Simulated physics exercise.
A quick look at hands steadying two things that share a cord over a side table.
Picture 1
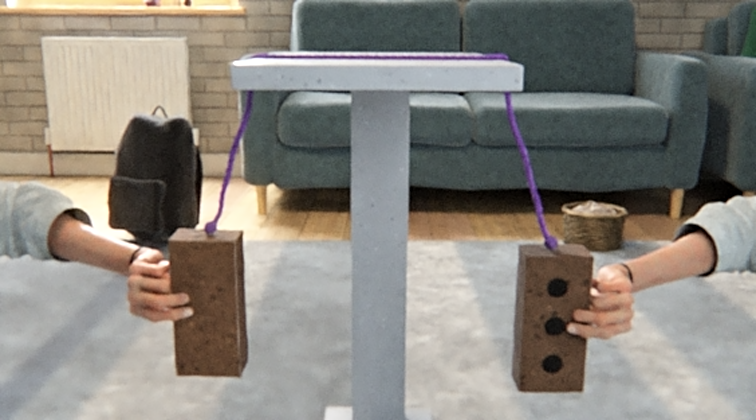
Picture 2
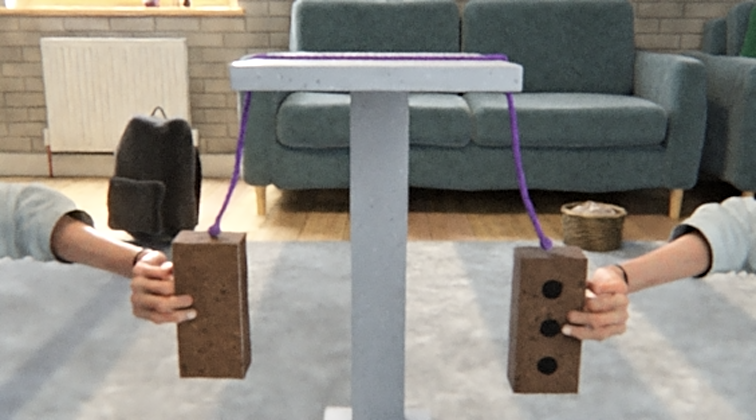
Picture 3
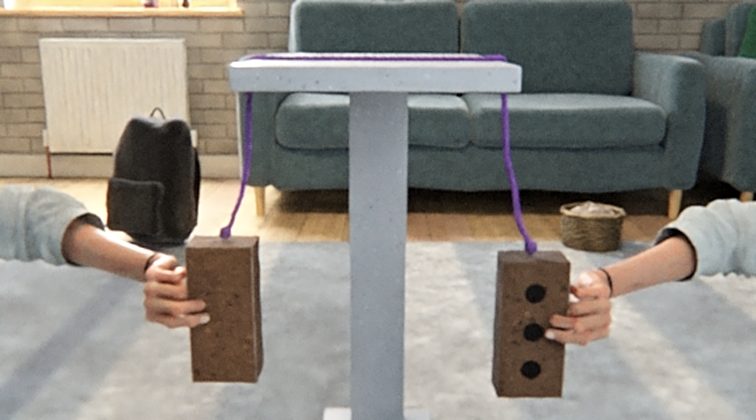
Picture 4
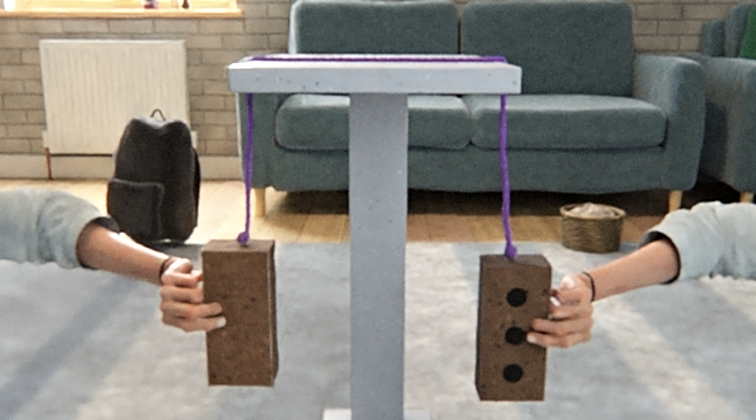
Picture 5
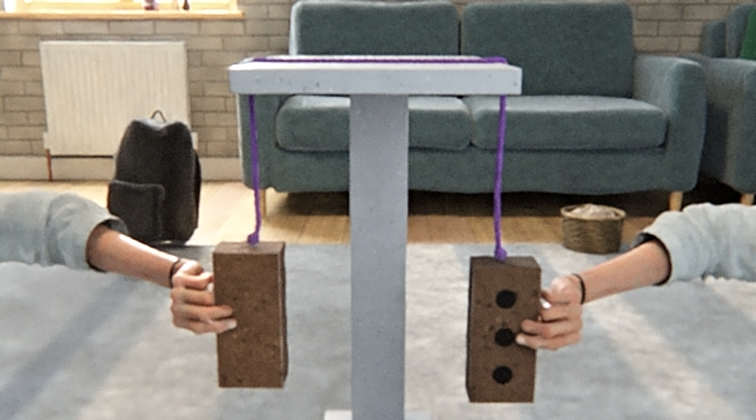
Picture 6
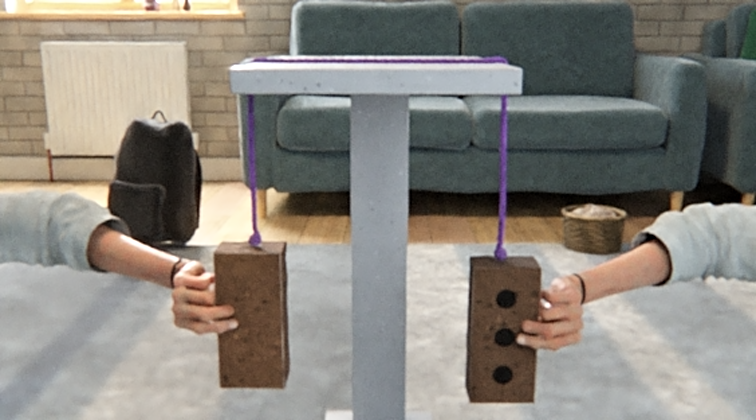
The clip shows two hands holding brown bricks tied to a purple cord draped over a small pale table. The hands move the bricks slightly inward and down on either side of the table leg, then keep them nearly still.
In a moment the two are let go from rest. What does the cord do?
Outcome: The cord stays as it is.
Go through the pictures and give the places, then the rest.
The first picture shows left brick (209, 303); right brick (551, 319); cord over the top (390, 58).
The second picture shows left brick (213, 305); right brick (546, 320).
The third picture shows left brick (226, 309); right brick (530, 324).
The fourth picture shows left brick (242, 313); right brick (512, 328).
The fifth picture shows left brick (252, 315); right brick (501, 329).
The sixth picture shows left brick (253, 315); right brick (502, 330); cord over the top (389, 62).
Then, 0.50 s on from there, left brick still level near (265, 316); right brick still level near (490, 335).
Then, 1.30 s on from there, left brick still level near (253, 316); right brick still level near (501, 335).
In the end, left brick still level near (266, 316); right brick still level near (488, 335). The cord hangs still.
